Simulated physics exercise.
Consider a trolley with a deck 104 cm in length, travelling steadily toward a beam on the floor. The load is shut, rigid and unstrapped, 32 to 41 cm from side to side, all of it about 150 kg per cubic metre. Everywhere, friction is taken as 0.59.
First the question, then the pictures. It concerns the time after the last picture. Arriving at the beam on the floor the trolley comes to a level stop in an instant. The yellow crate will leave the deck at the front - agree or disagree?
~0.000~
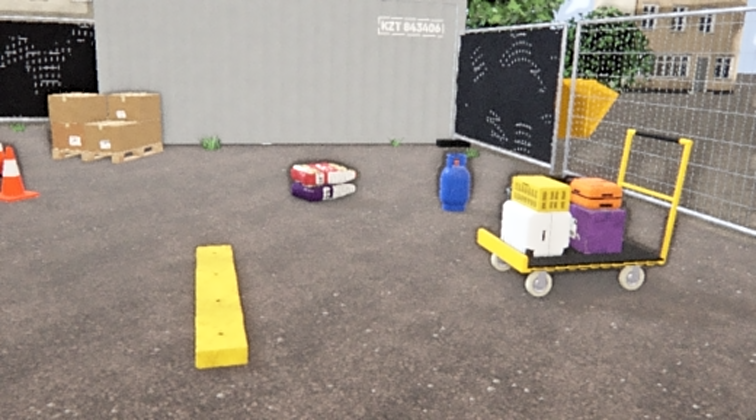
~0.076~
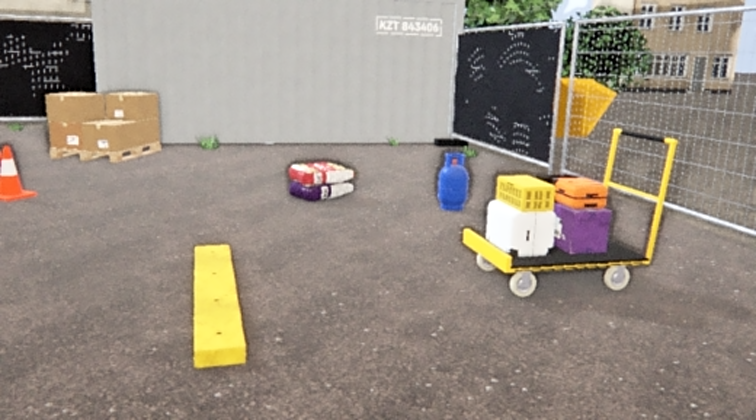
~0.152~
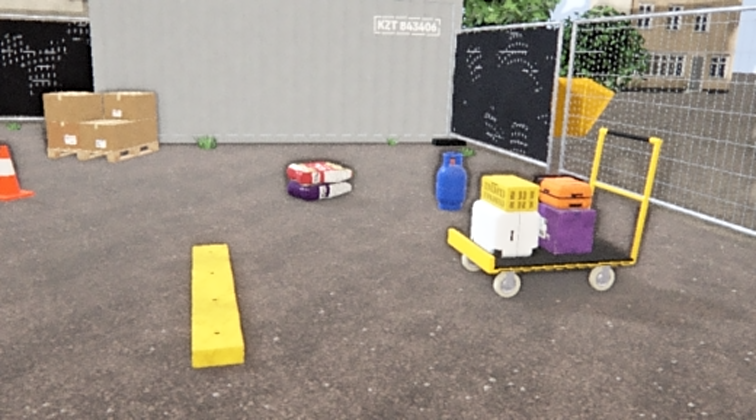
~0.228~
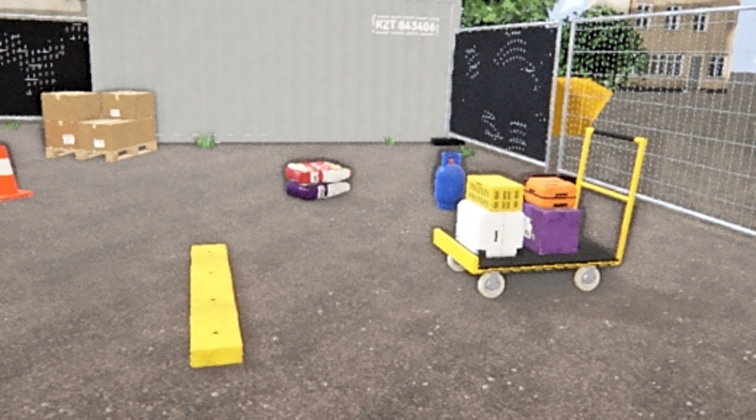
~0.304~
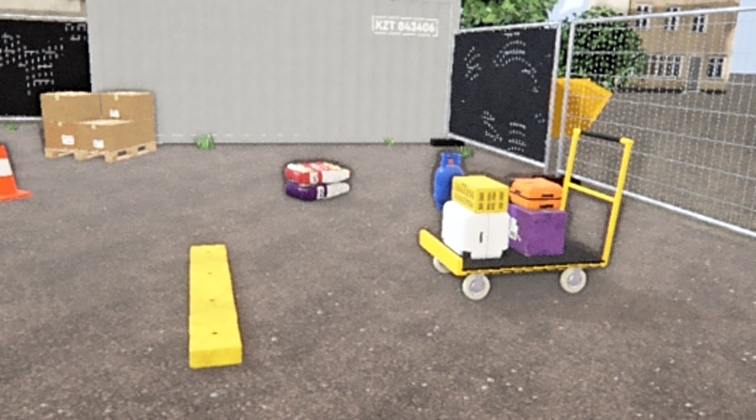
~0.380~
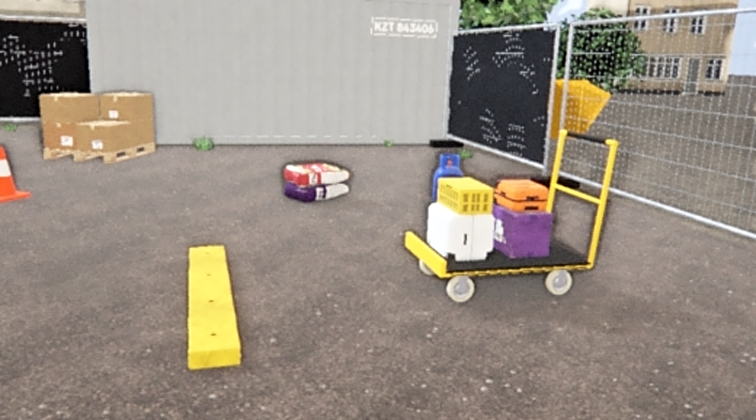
Disagree, it stays on.
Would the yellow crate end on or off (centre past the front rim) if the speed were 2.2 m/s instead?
Result: Yellow gone.
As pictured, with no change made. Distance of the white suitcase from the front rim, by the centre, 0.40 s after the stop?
Behind the rim by about 20 cm.
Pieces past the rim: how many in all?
The number of pieces is 0.
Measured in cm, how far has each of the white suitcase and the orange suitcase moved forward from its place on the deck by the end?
Roughly white 5 cm, orange 15 cm.
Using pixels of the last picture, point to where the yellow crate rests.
About (231, 202).
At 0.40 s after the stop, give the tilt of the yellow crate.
Its tilt is about 0°.
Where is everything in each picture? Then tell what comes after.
Yellow crate (540, 194), orange suitcase (594, 194), rim corner (525, 266); 186 cm short of the stop, in the first picture.
Yellow crate (525, 194), orange suitcase (579, 194), rim corner (508, 266); 176 cm short of the stop, in the second picture.
Yellow crate (509, 194), orange suitcase (564, 194), rim corner (492, 267); 166 cm short of the stop, in the third picture.
Yellow crate (494, 193), orange suitcase (549, 193), rim corner (475, 267); 155 cm short of the stop, in the fourth picture.
Yellow crate (479, 195), orange suitcase (535, 195), rim corner (460, 269); 145 cm short of the stop, in the fifth picture.
Yellow crate (464, 196), orange suitcase (521, 196), rim corner (443, 271); 135 cm short of the stop. Speed about 1.3 m/s, in the sixth picture.
Impact comes at 1.38 s.
After 1.53 s the yellow crate is 14 cm behind the rim, tilted 5°, near (237, 200) in the last picture's view.
After 1.78 s the yellow crate is 10 cm behind the rim, tilted 0°, near (231, 202) in the last picture's view.
After 2.18 s the yellow crate is 10 cm behind the rim, tilted 0°, near (231, 202) in the last picture's view.
When all is still (2.4 s), nothing is past the rim; behind it, white suitcase, yellow crate, purple carton and orange suitcase.
